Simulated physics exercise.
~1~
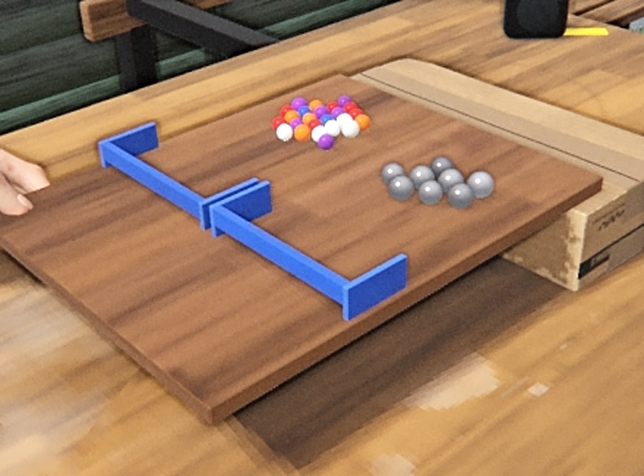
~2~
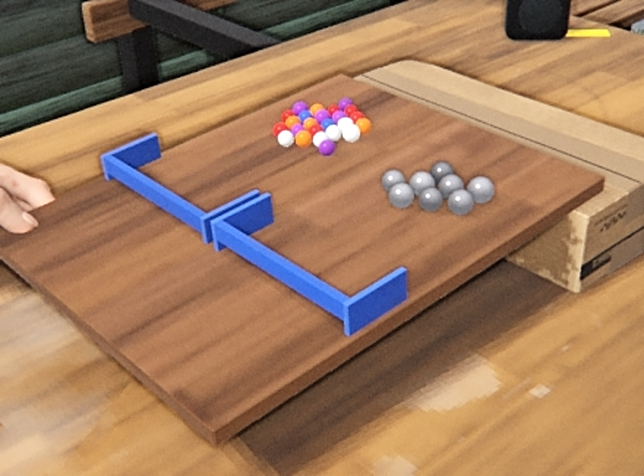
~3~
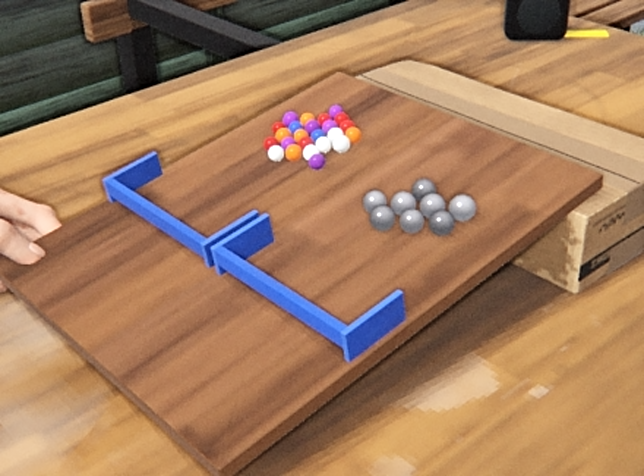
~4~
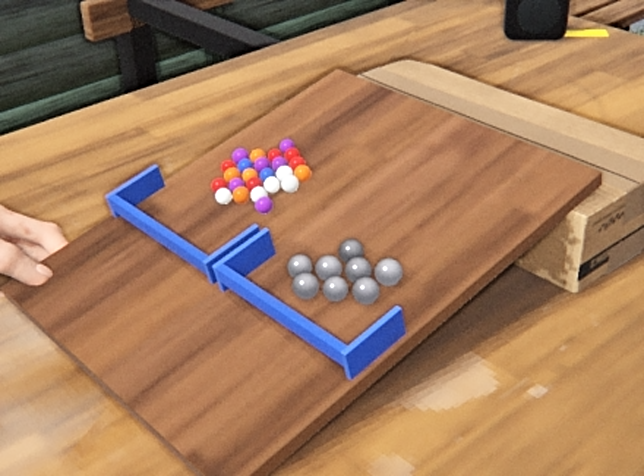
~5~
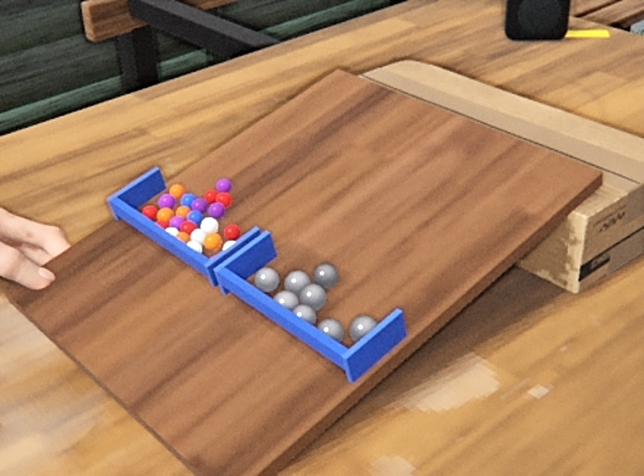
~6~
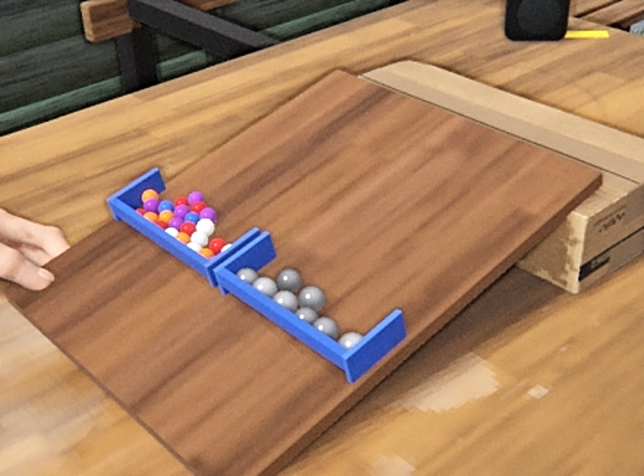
A hand at the left lowered one end of a wooden board propped on a cardboard box, and the gray balls and smaller colorful balls rolled down the slope until both groups came to rest, gathered behind two blue barriers.
